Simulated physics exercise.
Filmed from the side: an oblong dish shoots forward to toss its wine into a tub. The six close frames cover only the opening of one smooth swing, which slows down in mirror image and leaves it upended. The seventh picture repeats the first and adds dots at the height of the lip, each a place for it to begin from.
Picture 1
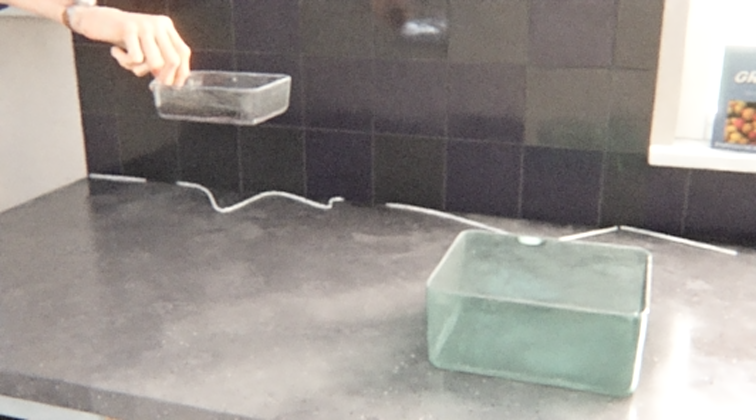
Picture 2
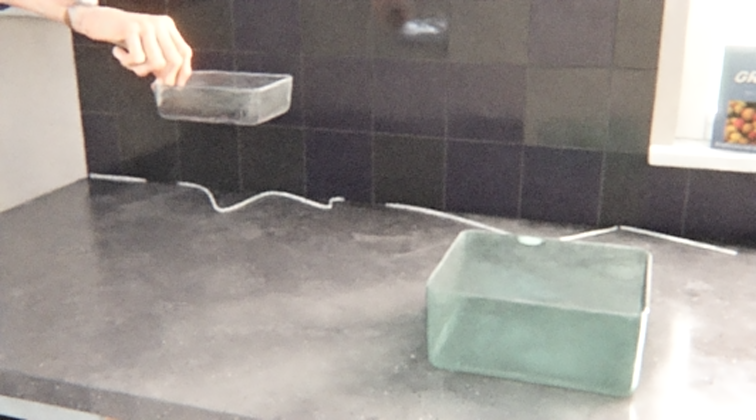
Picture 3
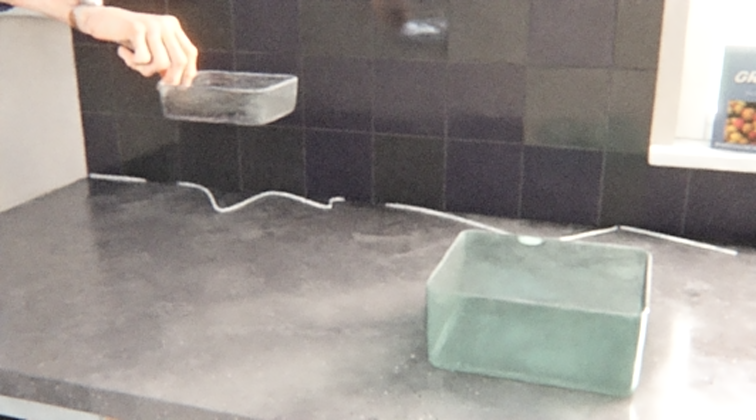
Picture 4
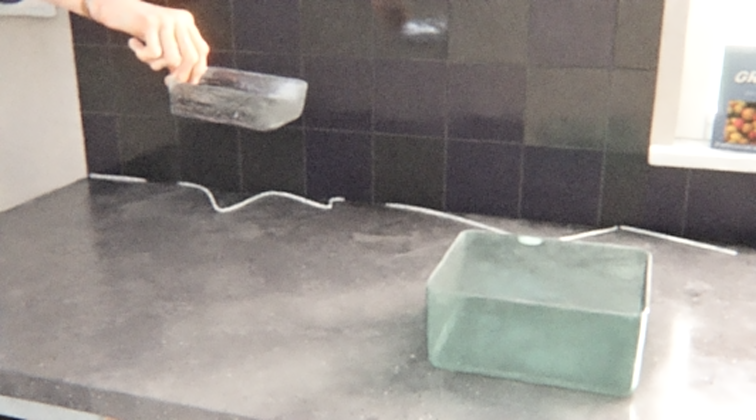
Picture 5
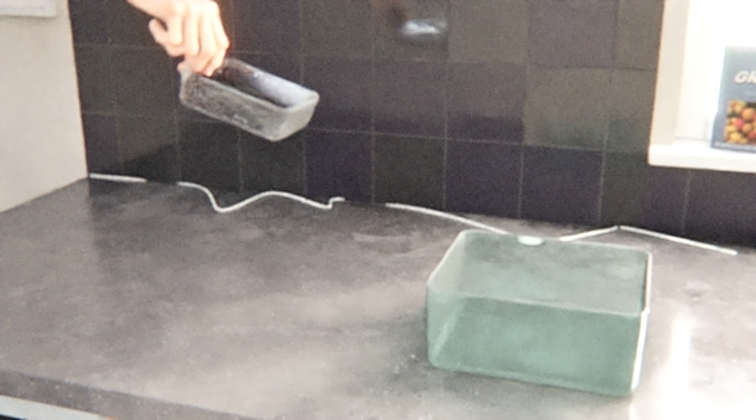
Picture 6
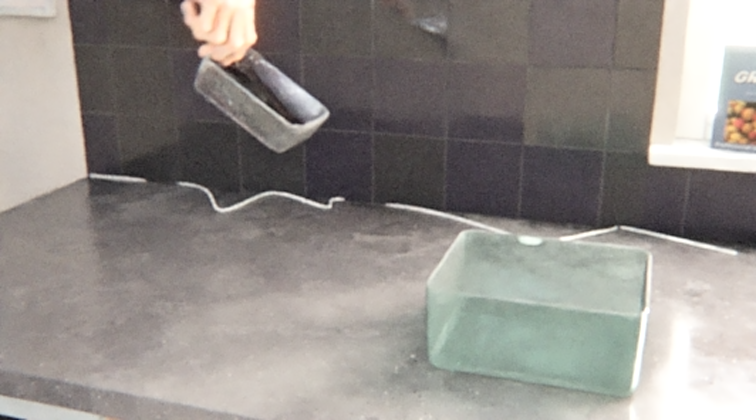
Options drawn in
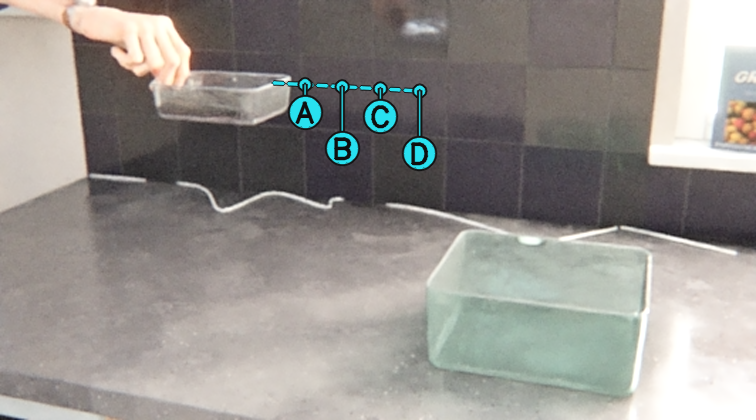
A dark grey countertop against glossy black wall tiles is seen from the side and slightly above, the camera steady. A hand at the upper left holds a small clear oblong dish above the counter, while a larger greenish see-through tub sits at right, near a pale wavy cord and a book on a white ledge. The hand holds the dish nearly still, then moves it a little rightward, tilting its right end steadily downward.
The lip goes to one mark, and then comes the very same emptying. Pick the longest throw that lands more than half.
Take B.
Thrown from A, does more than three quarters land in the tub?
No, it does not.
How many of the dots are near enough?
Three of them.
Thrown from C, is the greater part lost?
No.
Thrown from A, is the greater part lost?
Yes, that goes wrong.
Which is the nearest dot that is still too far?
A it is.
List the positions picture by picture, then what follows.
The first frame shows upright, lip at (274, 82); tub from (428, 361) to (636, 394); nothing has left yet.
The second frame shows upright, lip at (276, 83); nothing has left yet.
The third frame shows upright, lip at (281, 83); nothing has left yet.
The fourth frame shows tipped about 5°, lip at (291, 89); nothing has left yet.
The fifth frame shows tipped about 17°, lip at (304, 102); nothing has left yet.
The sixth frame shows tipped about 34°, lip at (314, 120); nothing has left yet.
In cyan, A at (305, 84); B at (342, 86); C at (380, 88); D at (419, 91).
For dot A, about 32 % lands in the tub, 63 % falls short and 5 % goes beside or beyond.
For dot B, about 74 % lands in the tub, 20 % falls short and 6 % goes beside or beyond.
For dot C, about 88 % lands in the tub, 4 % falls short and 8 % goes beside or beyond.
For dot D, about 91 % lands in the tub, 2 % falls short and 7 % goes beside or beyond.
